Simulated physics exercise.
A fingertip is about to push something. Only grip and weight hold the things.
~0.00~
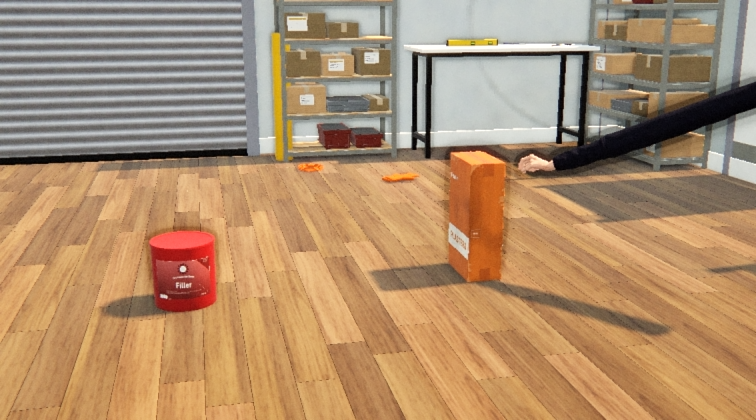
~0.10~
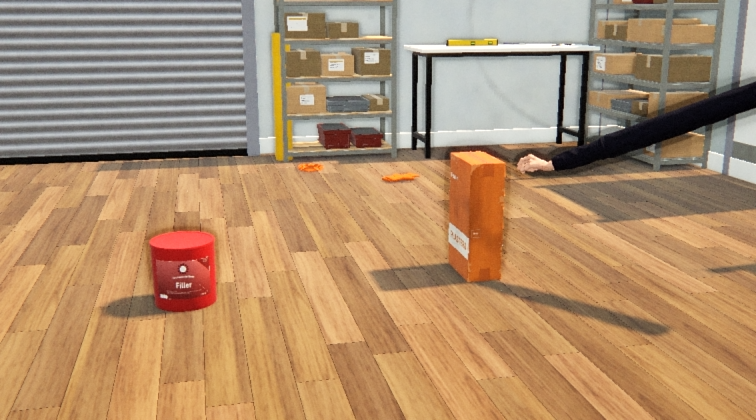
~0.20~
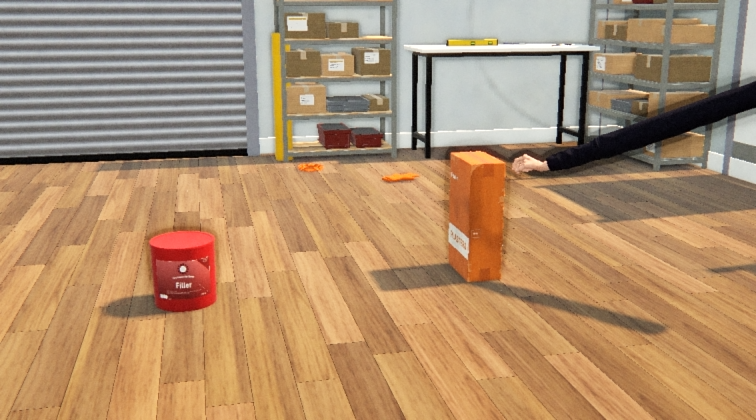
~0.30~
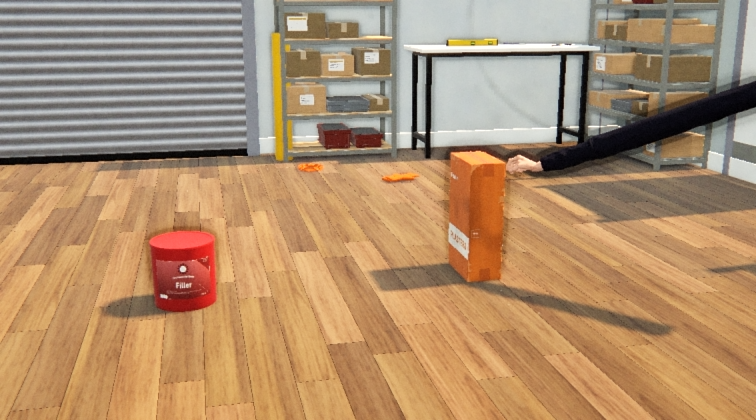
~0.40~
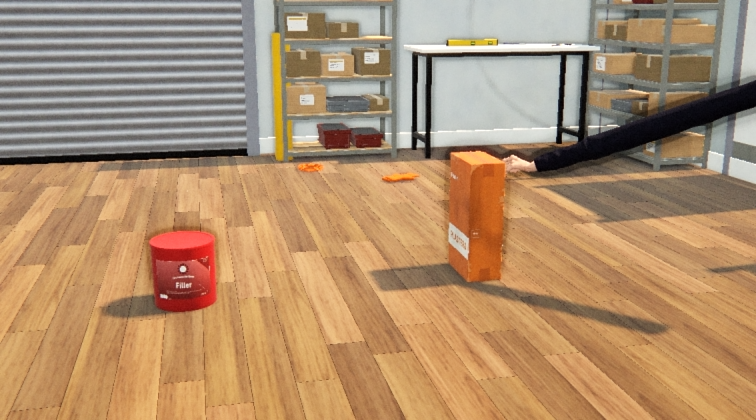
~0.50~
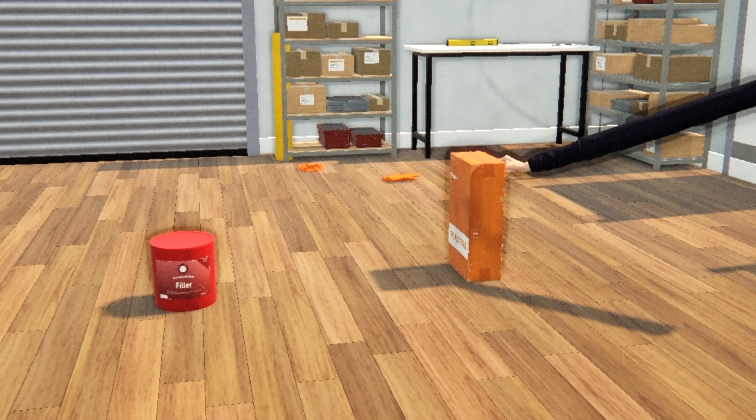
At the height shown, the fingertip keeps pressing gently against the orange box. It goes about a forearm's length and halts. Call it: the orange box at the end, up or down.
Down.
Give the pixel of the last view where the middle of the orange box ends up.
Roughly (397, 260).
Around 1.10 s, orange box rocked 22° from its first pose near (453, 214).
Around 1.50 s, orange box rocked 70° from its first pose near (411, 240).
Finally (2.2 s), down or leaning hard on the floor, orange box. Final places as the last picture's camera would see them, orange box near (397, 260).
